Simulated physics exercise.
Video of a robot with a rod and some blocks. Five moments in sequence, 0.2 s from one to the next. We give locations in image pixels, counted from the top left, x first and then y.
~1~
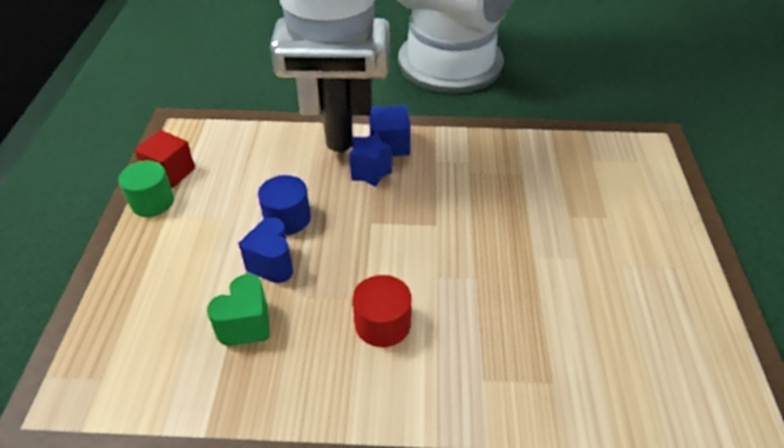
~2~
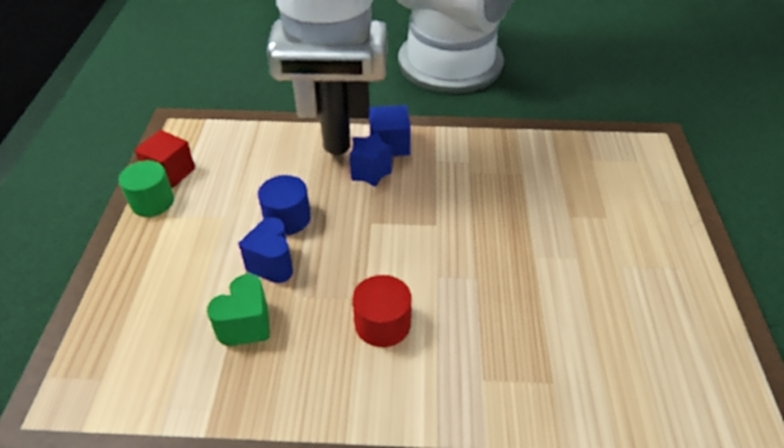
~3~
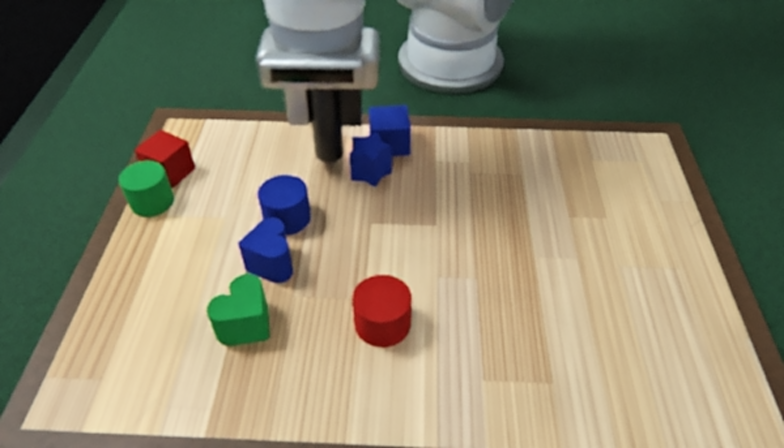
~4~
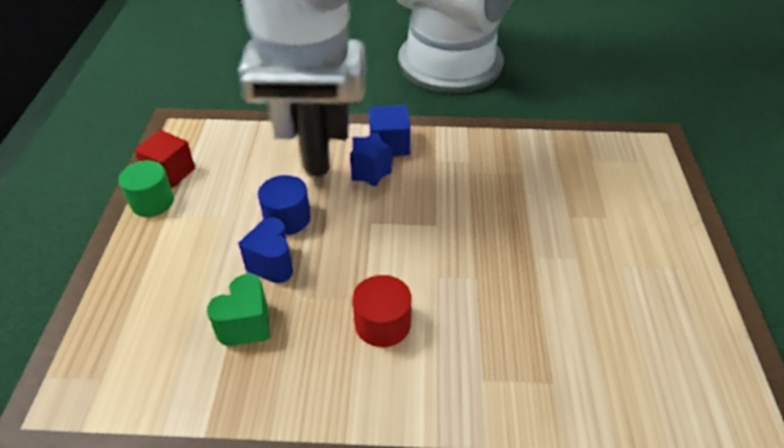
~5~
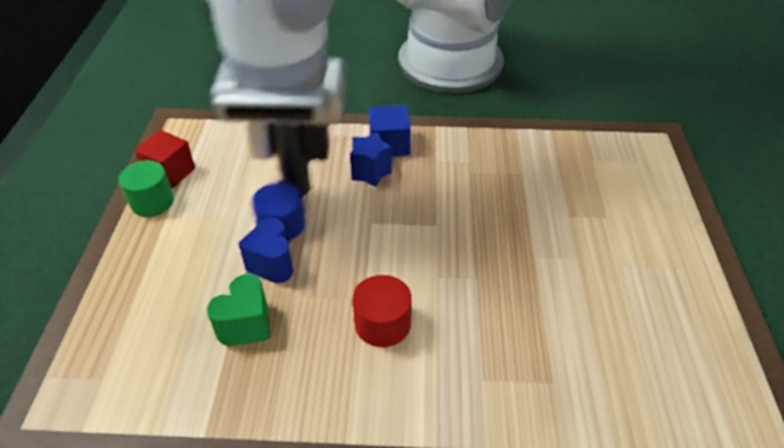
The robot's black rod moves down and left, then nudges the blue disc slightly.
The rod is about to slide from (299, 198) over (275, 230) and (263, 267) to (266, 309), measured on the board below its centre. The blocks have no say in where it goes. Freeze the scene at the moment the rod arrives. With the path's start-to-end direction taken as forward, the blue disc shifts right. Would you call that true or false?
True - the claim holds.
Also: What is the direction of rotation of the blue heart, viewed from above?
It is turned anticlockwise.
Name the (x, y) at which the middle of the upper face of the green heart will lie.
It should be at (228, 363) by then.
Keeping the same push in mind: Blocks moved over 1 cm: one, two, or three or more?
This push will displace three or more blocks.
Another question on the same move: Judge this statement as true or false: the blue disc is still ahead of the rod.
That claim is false.
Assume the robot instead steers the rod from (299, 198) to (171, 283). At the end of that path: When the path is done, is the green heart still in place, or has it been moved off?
My prediction: It moves.
What follows on the original path. One third of the way, rod (273, 220); green heart (236, 316), turned 20° clockwise; blue heart (255, 271), turned 50° anticlockwise; blue disc (245, 231).
Two thirds of the way, rod (261, 258); green heart (240, 324), turned 45° clockwise; blue heart (241, 283), turned 120° anticlockwise; blue disc (213, 257).
At the end, rod (264, 300); green heart (228, 363), turned 65° clockwise; blue heart (240, 322), turned 115° anticlockwise; blue disc (210, 259); blue star still.
